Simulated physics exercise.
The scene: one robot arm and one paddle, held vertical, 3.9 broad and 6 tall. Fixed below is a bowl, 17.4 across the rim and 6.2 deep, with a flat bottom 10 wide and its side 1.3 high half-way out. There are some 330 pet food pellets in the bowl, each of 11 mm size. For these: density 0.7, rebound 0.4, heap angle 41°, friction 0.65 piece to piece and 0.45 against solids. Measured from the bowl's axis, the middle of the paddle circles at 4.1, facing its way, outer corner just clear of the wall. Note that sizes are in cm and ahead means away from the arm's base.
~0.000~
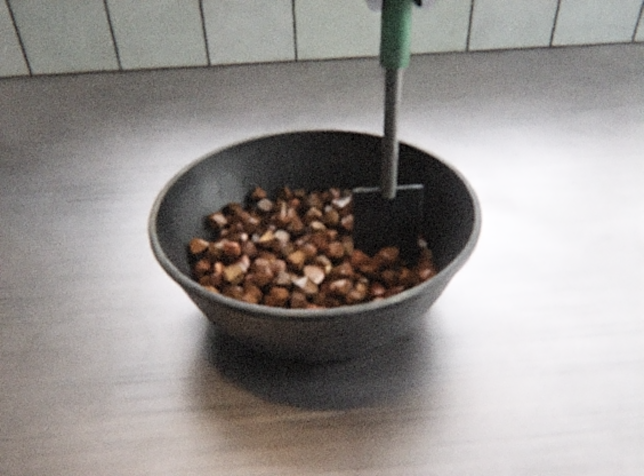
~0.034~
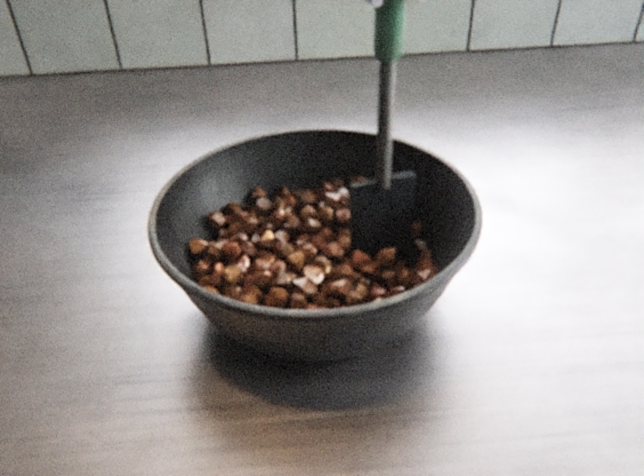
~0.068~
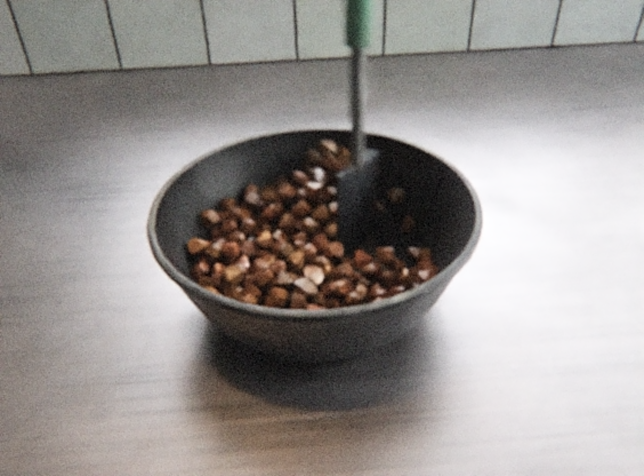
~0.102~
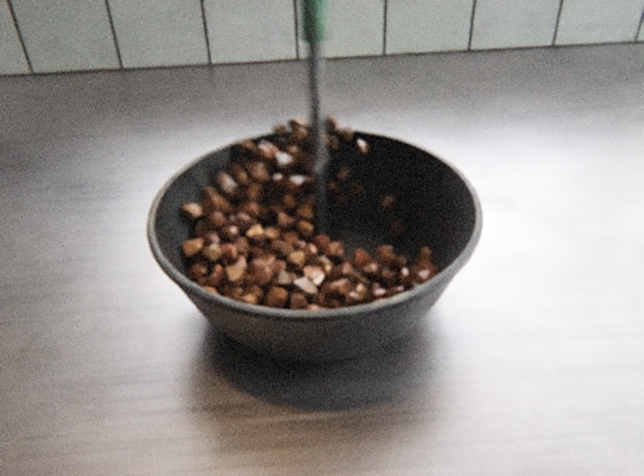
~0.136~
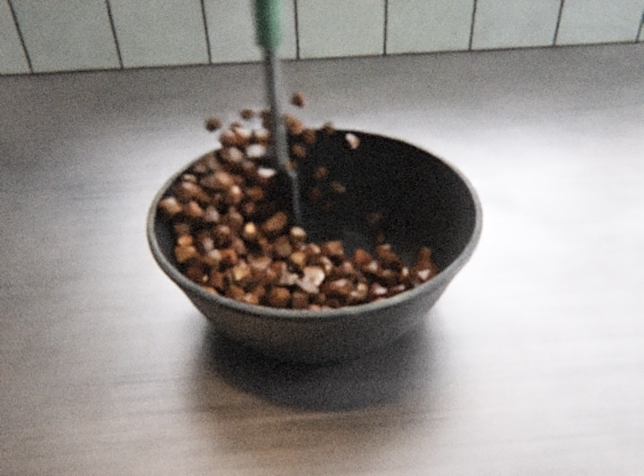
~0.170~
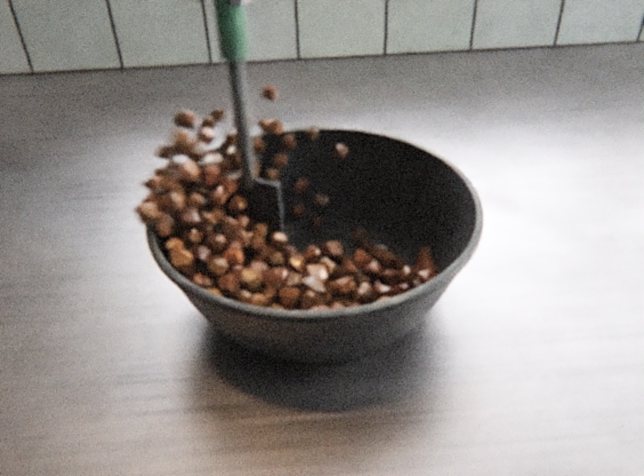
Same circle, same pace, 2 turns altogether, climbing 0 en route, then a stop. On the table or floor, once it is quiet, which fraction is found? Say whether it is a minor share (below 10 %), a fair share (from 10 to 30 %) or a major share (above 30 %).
A major share.
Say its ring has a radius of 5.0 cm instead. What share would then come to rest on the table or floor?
Then some 55 percent.
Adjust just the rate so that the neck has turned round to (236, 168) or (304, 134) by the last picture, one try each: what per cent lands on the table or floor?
First try: Around 50 %; second try: Around 25 %.
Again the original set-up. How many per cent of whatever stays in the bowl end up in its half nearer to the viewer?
I'd put it at roughly 35 per cent.
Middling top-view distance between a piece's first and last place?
Roughly 13 cm, measured level.
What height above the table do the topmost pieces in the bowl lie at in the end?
About 6.5 cm.
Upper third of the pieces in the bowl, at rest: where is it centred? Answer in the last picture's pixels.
Roughly at pixel (380, 201).
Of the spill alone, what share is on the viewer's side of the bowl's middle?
My reading is roughly 60 per cent.
After 0.39 s, 11° round, highest piece 9 above the table; 241 in the bowl, 59 on the table or floor, 32 in flight or on the tool.
After 0.61 s, 230° round, highest piece 8 above the table; 197 in the bowl, 118 on the table or floor, 17 in flight or on the tool.
After 0.91 s, 0° round, highest piece 6 above the table; 166 in the bowl, 166 on the table or floor.
After 1.61 s, 0° round, highest piece 6 above the table; 166 in the bowl, 166 on the table or floor.
At rest, 166 in the bowl, 166 on the table or floor. That is 50 % on the table or floor.
